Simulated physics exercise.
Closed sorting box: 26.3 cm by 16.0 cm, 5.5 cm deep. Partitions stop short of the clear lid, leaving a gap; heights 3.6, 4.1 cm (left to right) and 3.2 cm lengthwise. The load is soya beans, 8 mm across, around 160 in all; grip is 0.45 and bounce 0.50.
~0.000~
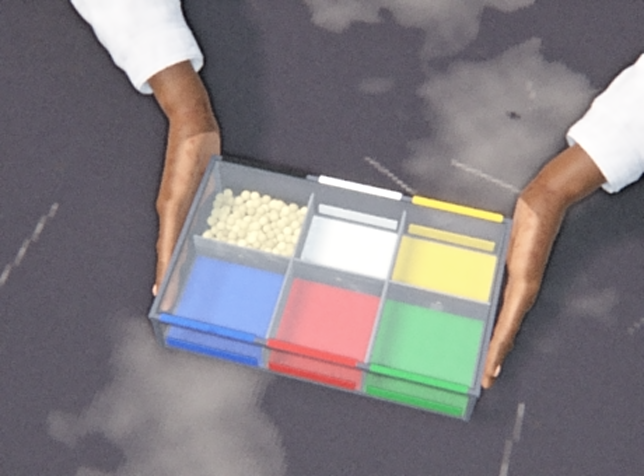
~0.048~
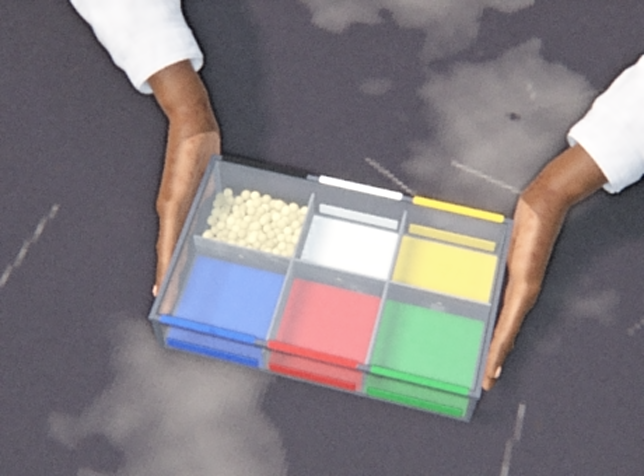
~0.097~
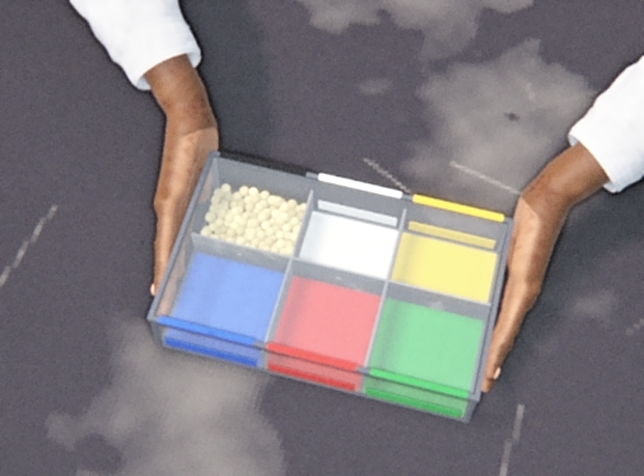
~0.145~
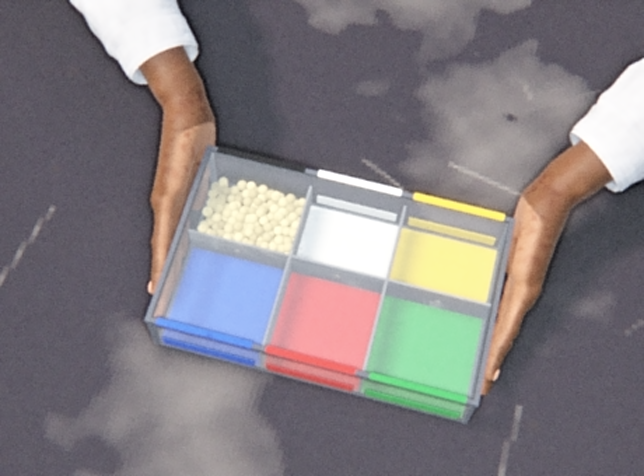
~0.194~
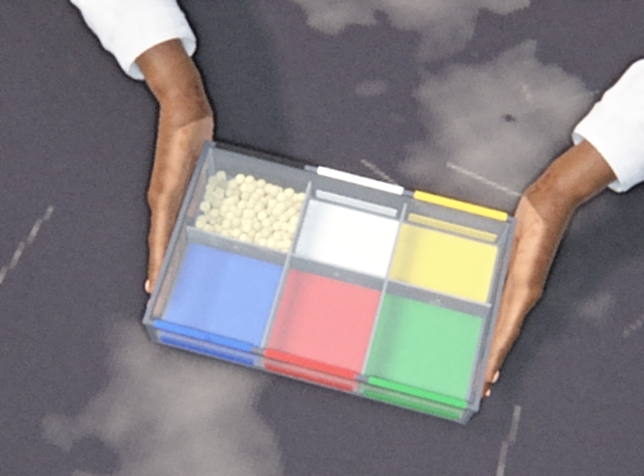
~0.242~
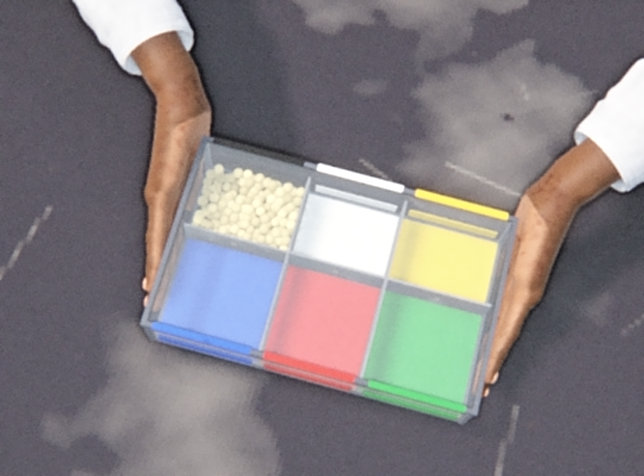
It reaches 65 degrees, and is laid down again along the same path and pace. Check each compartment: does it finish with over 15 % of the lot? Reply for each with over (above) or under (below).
Red - under, blue - under, green - under, yellow - under, white - under, black - over.
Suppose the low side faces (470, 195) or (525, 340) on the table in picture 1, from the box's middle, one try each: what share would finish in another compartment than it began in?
About 5 and 10 per cent.
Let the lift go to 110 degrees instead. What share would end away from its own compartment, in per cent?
Near 100 in a hundred.
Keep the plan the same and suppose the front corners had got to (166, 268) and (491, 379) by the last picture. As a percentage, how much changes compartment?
About 10 per cent.
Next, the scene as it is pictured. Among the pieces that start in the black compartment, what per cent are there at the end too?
My estimate is roughly 90 percent.
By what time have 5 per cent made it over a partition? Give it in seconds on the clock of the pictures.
Note: T close to 1.10 s.
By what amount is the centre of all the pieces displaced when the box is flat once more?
About 3.0 cm.
After 1.04 s, tilt 65 degrees; black 95 %.
Then, at 1.57 s, tilt 28 degrees; red 5 %, blue 5 %, black 85 %.
Then, at 2.16 s, tilt 0 degrees; red 5 %, blue 5 %, black 85 %.
In the end, at 2.5 s, red 5 %, blue 5 %, green 0 %, yellow 0 %, white 0 %, black 85 %.
